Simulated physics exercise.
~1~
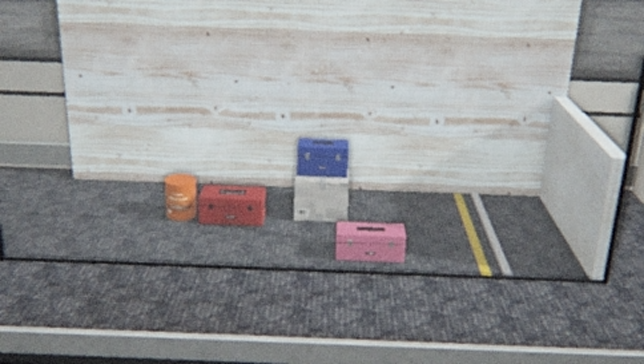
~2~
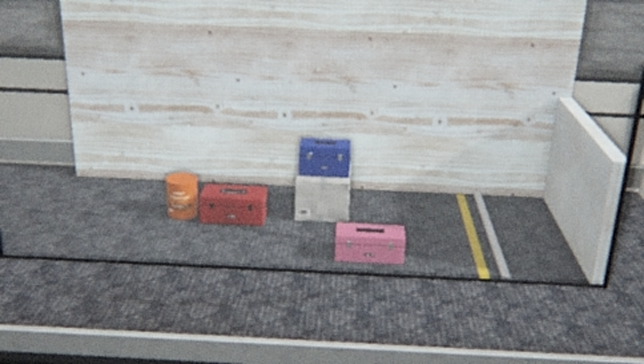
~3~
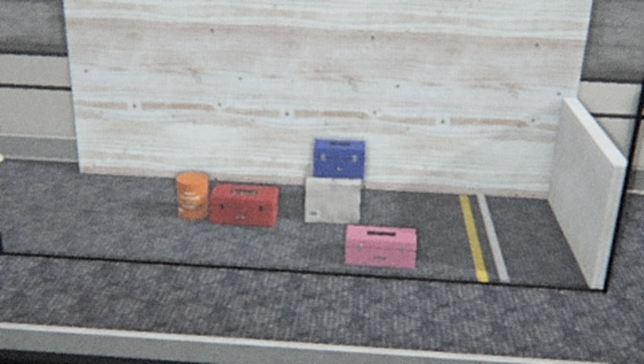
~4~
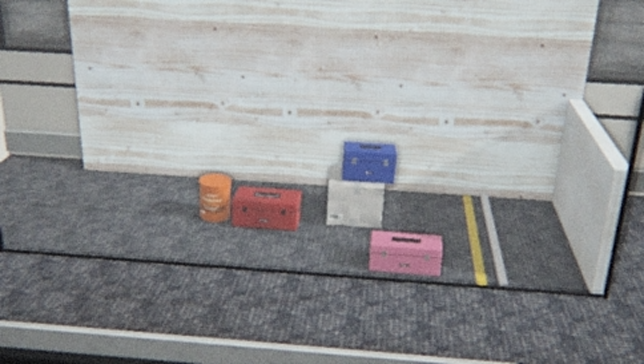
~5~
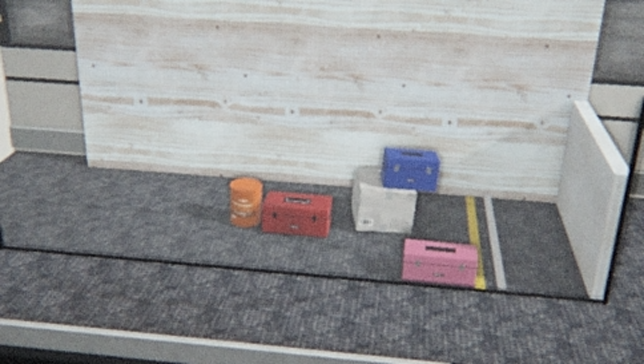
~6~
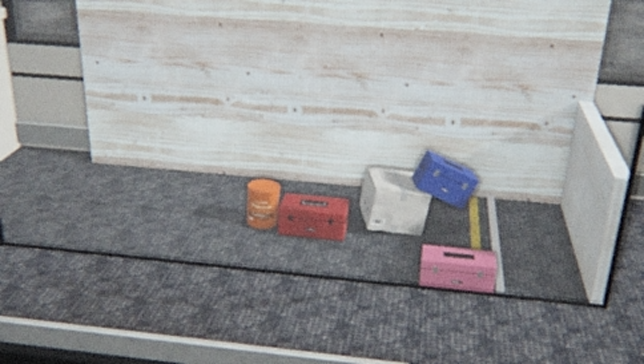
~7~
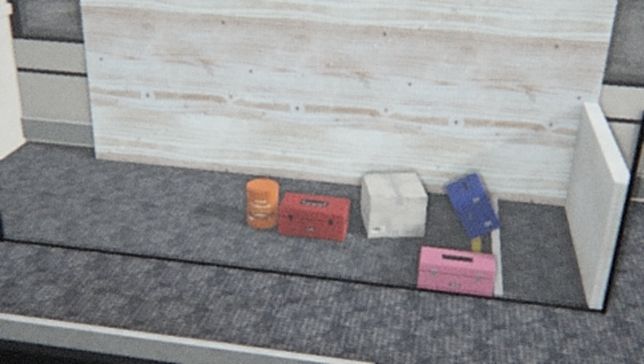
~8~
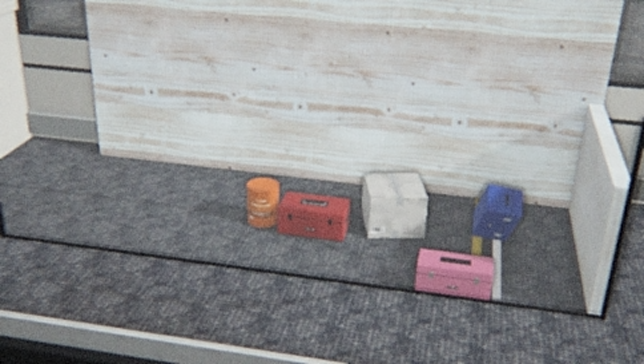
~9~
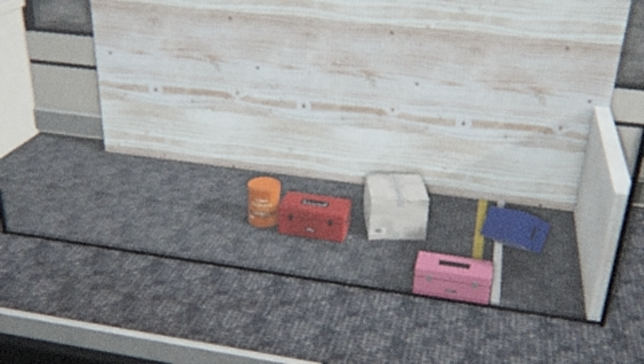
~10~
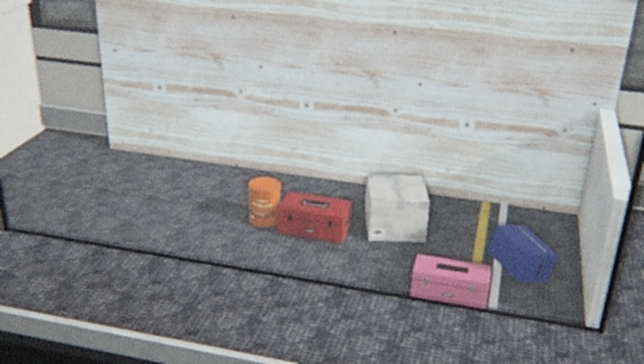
In a carpeted bay, an orange bucket, two toolboxes and a white carton with a blue toolbox on top slid right; the blue one toppled off and tumbled across the yellow line, while everything else stopped short of it.
